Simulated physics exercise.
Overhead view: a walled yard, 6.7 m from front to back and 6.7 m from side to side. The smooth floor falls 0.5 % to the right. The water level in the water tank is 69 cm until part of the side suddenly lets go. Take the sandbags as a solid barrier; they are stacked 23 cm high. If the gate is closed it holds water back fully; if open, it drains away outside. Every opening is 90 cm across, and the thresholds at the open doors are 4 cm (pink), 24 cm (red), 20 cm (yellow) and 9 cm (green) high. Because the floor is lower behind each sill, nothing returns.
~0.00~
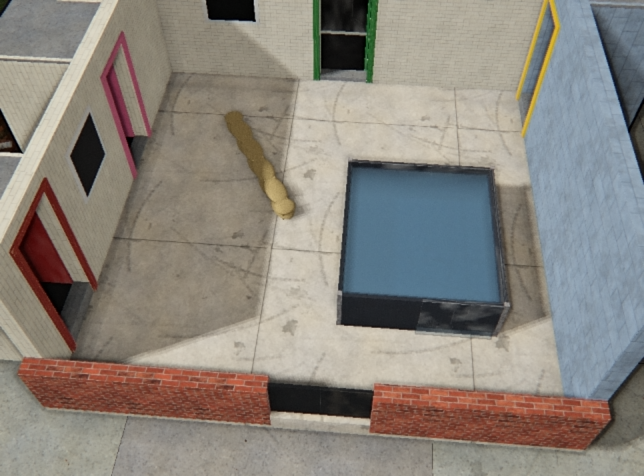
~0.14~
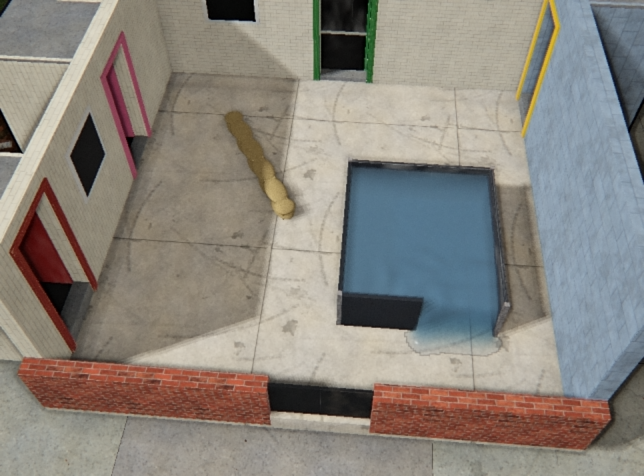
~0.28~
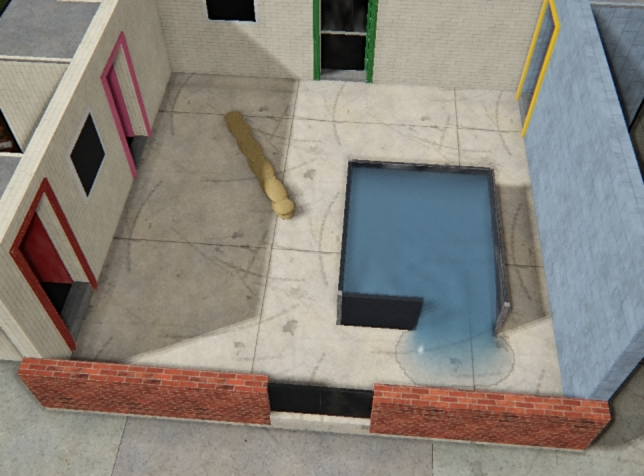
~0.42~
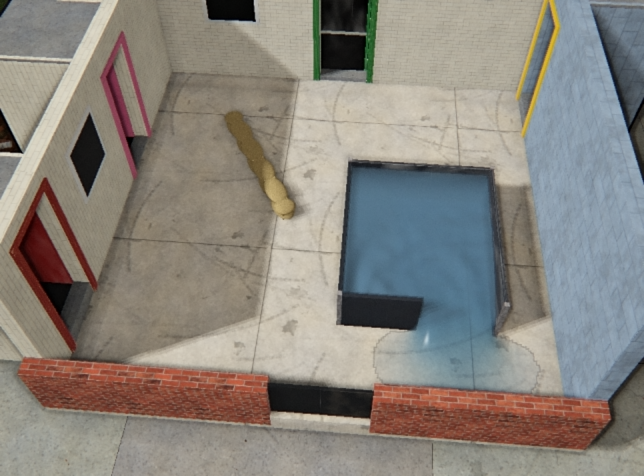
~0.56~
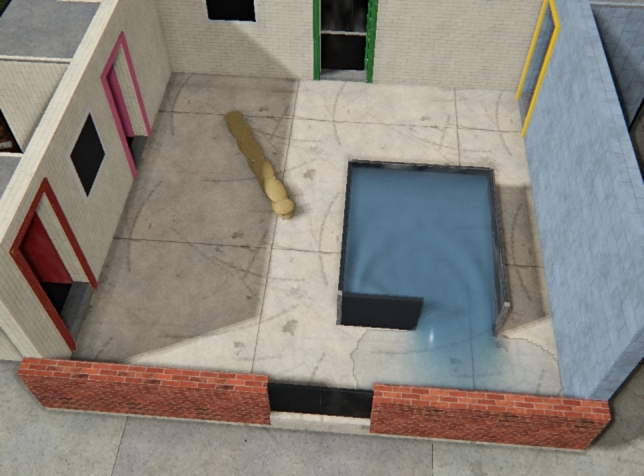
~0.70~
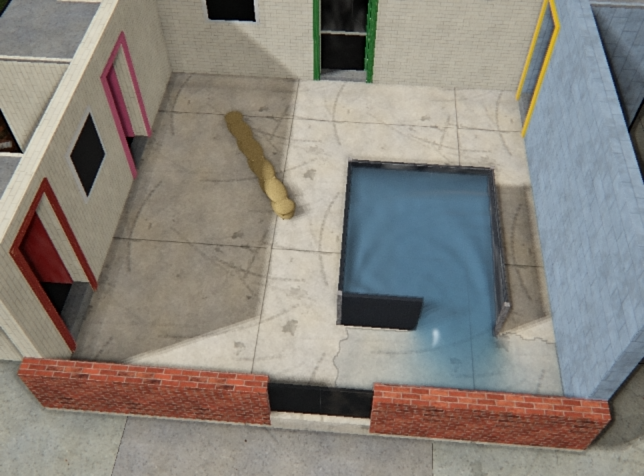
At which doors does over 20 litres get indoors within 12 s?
Result: The pink door tops the limit; the red door never tops the limit; the yellow door never tops the limit; the green door never tops the limit.
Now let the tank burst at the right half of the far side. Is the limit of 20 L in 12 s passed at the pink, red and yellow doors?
Pink beyond, red short, yellow beyond.
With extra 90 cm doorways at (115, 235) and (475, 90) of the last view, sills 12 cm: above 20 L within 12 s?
The first door falls short and the second gets there.
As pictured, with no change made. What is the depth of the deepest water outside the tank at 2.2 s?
Max around 52 cm.
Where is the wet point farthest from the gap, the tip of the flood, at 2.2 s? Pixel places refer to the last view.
About (102, 386) in the last view.
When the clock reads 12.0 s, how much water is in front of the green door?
Depth: Approx. 12.0 cm.
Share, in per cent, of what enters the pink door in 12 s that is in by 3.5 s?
Estimate: Around 0 per cent.
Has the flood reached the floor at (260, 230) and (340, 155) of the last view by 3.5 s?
I'd say drenched, then spared.
After 1.4 s water covers 10 % of the floor and is deepest (68 cm) near (552, 422); pink door not reached, red door not reached, yellow door not reached, green door not reached.
After 2.2 s water covers 30 % of the floor and is deepest (52 cm) near (552, 422); pink door not reached, red door not reached, yellow door not reached, green door not reached.
After 3.5 s water covers 50 % of the floor and is deepest (36 cm) near (552, 422); pink door not reached, red door 18 cm at the sill, 0 L in, yellow door 10 cm at the sill, 0 L in, green door not reached.
After 7.0 s water covers 90 % of the floor and is deepest (21 cm) near (167, 89); pink door 5 cm at the sill, 1 L in, red door 12 cm at the sill, 0 L in, yellow door 15 cm at the sill, 6 L in, green door 5 cm at the sill, 0 L in.
After 12.0 s water covers 95 % of the floor and is deepest (12 cm) near (336, 92); pink door 11 cm at the sill, 73 L in, red door 6 cm at the sill, 0 L in, yellow door 10 cm at the sill, 7 L in, green door 12 cm at the sill, 3 L in.
